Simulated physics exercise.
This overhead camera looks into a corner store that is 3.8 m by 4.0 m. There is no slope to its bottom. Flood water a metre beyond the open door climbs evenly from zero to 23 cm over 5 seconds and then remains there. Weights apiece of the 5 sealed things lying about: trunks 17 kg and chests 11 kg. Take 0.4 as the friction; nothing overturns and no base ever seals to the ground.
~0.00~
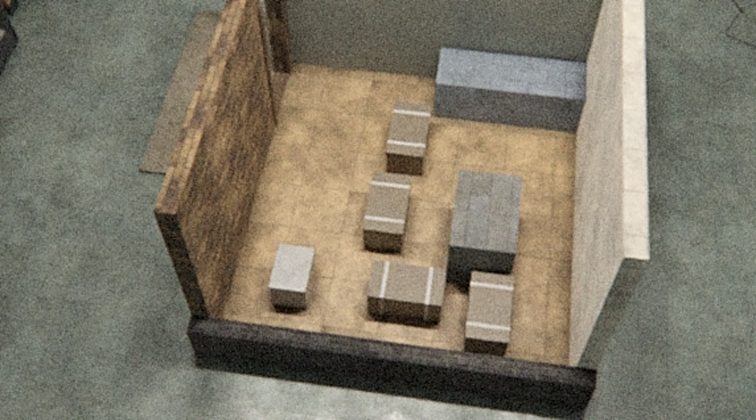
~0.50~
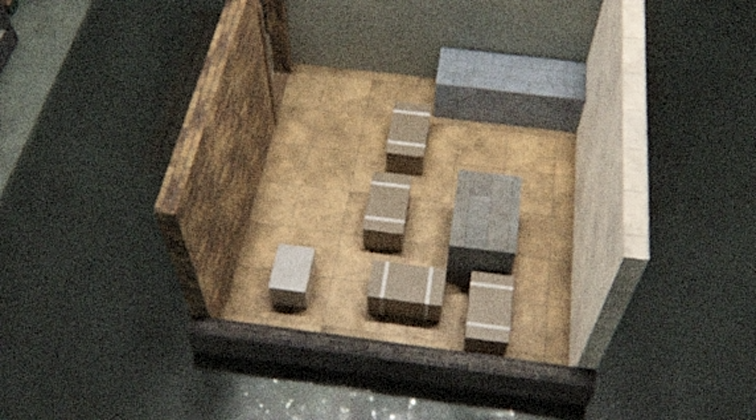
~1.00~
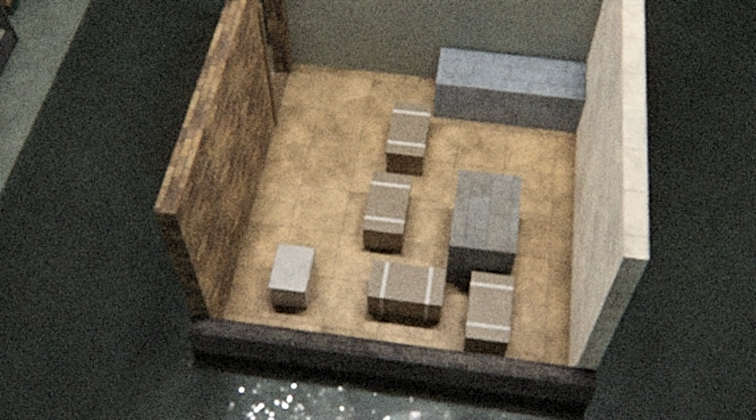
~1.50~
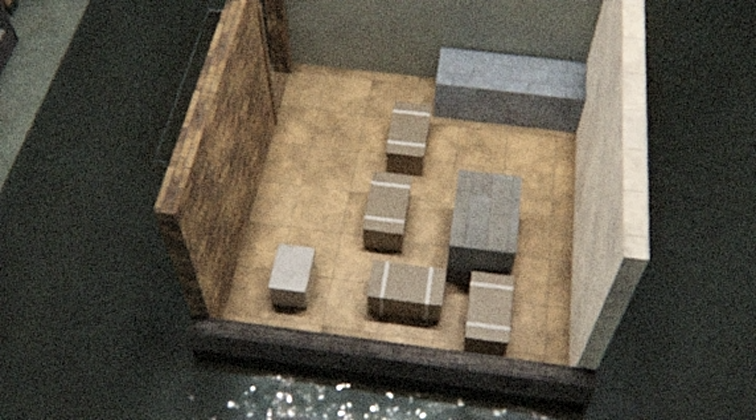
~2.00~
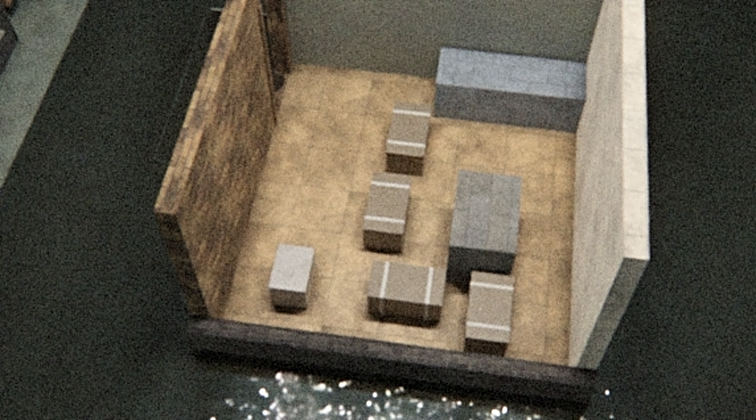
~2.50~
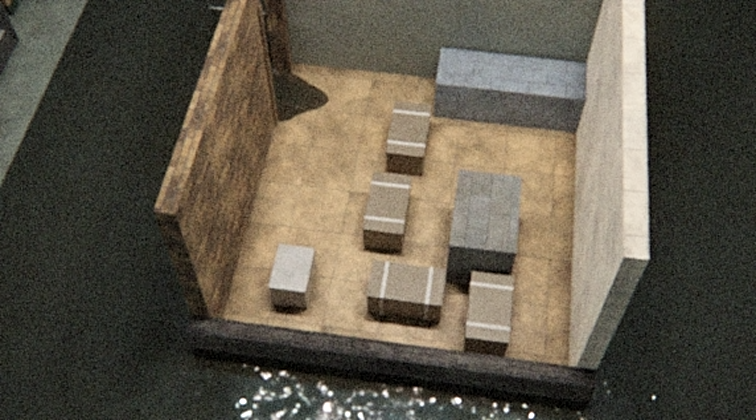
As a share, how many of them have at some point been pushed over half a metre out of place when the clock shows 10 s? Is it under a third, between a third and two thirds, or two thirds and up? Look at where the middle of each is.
Medium share.
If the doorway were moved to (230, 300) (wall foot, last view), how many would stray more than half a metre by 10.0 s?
The count would be 4.
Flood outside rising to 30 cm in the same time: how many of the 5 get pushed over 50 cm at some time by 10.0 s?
Then it comes to 3.
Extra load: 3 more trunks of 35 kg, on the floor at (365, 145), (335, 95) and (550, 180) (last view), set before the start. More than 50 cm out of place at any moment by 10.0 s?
Note: Item 1 above threshold; item 2 above threshold; item 3 below threshold.
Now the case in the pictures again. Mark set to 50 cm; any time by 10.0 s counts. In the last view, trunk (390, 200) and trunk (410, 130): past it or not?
Taking them in turn, I'd say greater and greater.
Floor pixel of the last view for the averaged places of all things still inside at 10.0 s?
Near (412, 284).
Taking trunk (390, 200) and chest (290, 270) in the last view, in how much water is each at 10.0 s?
About 5 and 3 cm.
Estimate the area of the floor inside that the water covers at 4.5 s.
3.5 m2.
After 3.5 s 0 of 5 are over 50 cm from their spots; 0 afloat.
After 4.5 s 0 of 5 are over 50 cm from their spots; 0 afloat.
After 7.0 s 1 of 5 are over 50 cm from their spots; 0 afloat.
After 10.0 s 3 of 5 are over 50 cm from their spots, and 3 have been at some point; 3 afloat.
